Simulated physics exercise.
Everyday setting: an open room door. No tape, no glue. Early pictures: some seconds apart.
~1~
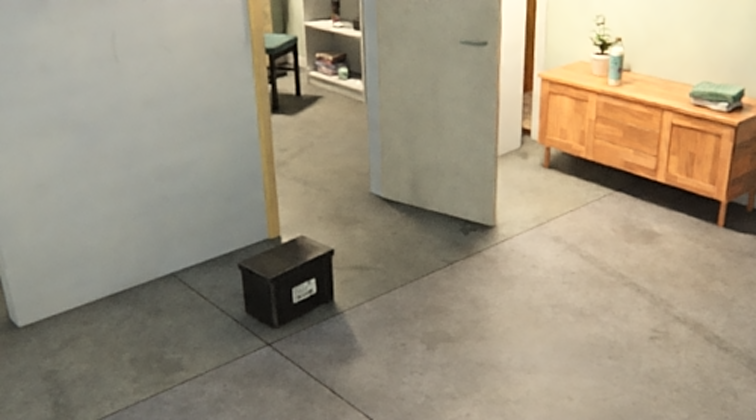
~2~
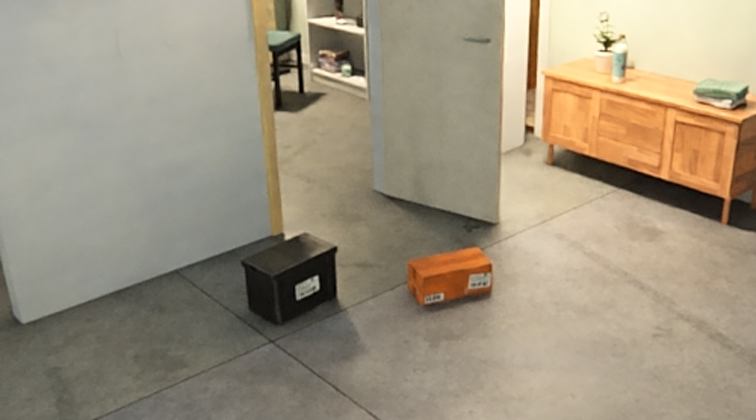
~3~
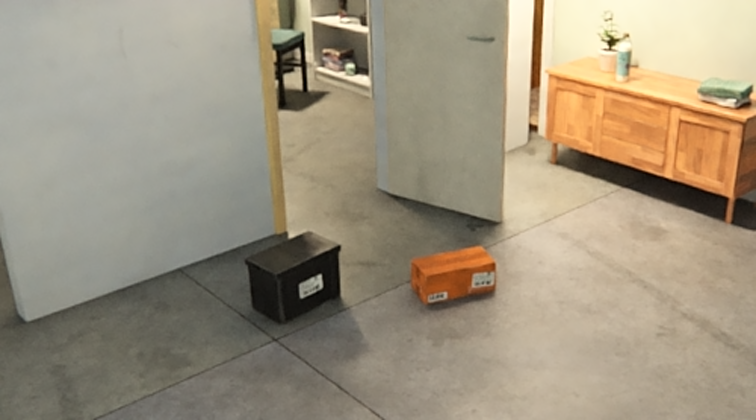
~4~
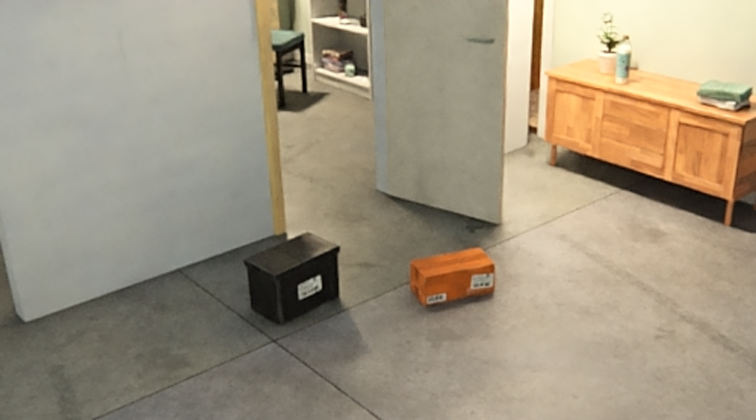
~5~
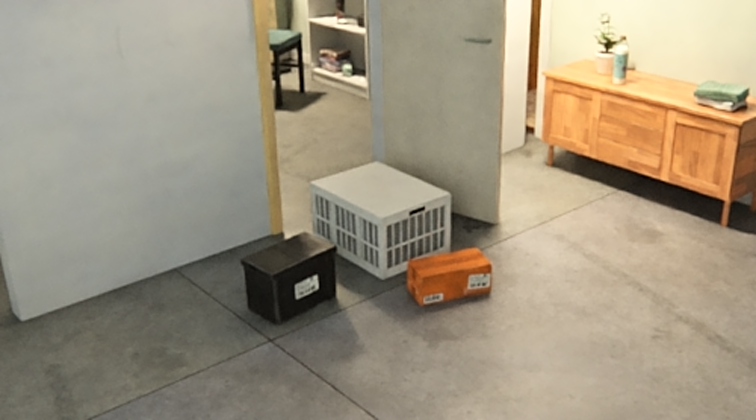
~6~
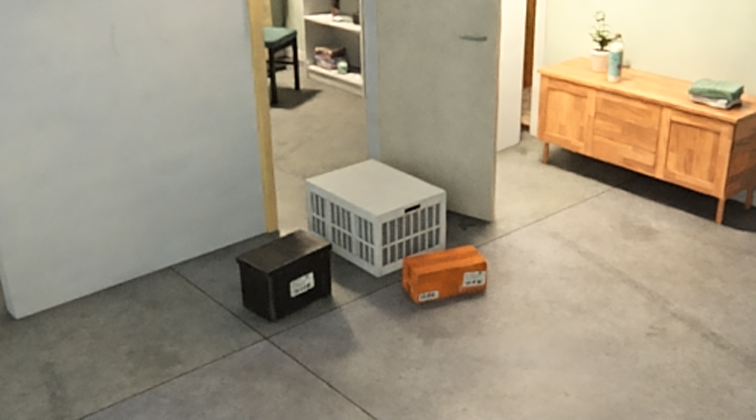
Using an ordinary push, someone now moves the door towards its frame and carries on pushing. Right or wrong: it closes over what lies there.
Wrong.
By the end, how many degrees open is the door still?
The answer is roughly 65°.
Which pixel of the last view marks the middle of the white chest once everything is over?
Near pixel (359, 218).
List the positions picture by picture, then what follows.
Door wide open and still, in the first frame.
Door wide open and still; orange parcel (450, 276); black tote (292, 278), in the second frame.
Door wide open and still; orange parcel (453, 275); black tote (295, 277), in the third frame.
Door wide open and still; orange parcel (452, 276); black tote (294, 278), in the fourth frame.
Door wide open and still; orange parcel (449, 276); black tote (291, 278), in the fifth frame.
Door wide open and still; white chest (375, 215); orange parcel (445, 274), in the sixth frame.
Then, 0.40 s after the last picture, door at 96°.
Then, 0.70 s after the last picture, door at 78°.
Then, 0.90 s after the last picture, door at 69°; white chest slid a little near (370, 216).
Then, 1.10 s after the last picture, door at 65°; white chest slid a little near (363, 217).
At rest, door at 63°; all 3 in place. Seen from the same camera at the end, white chest near (359, 218).
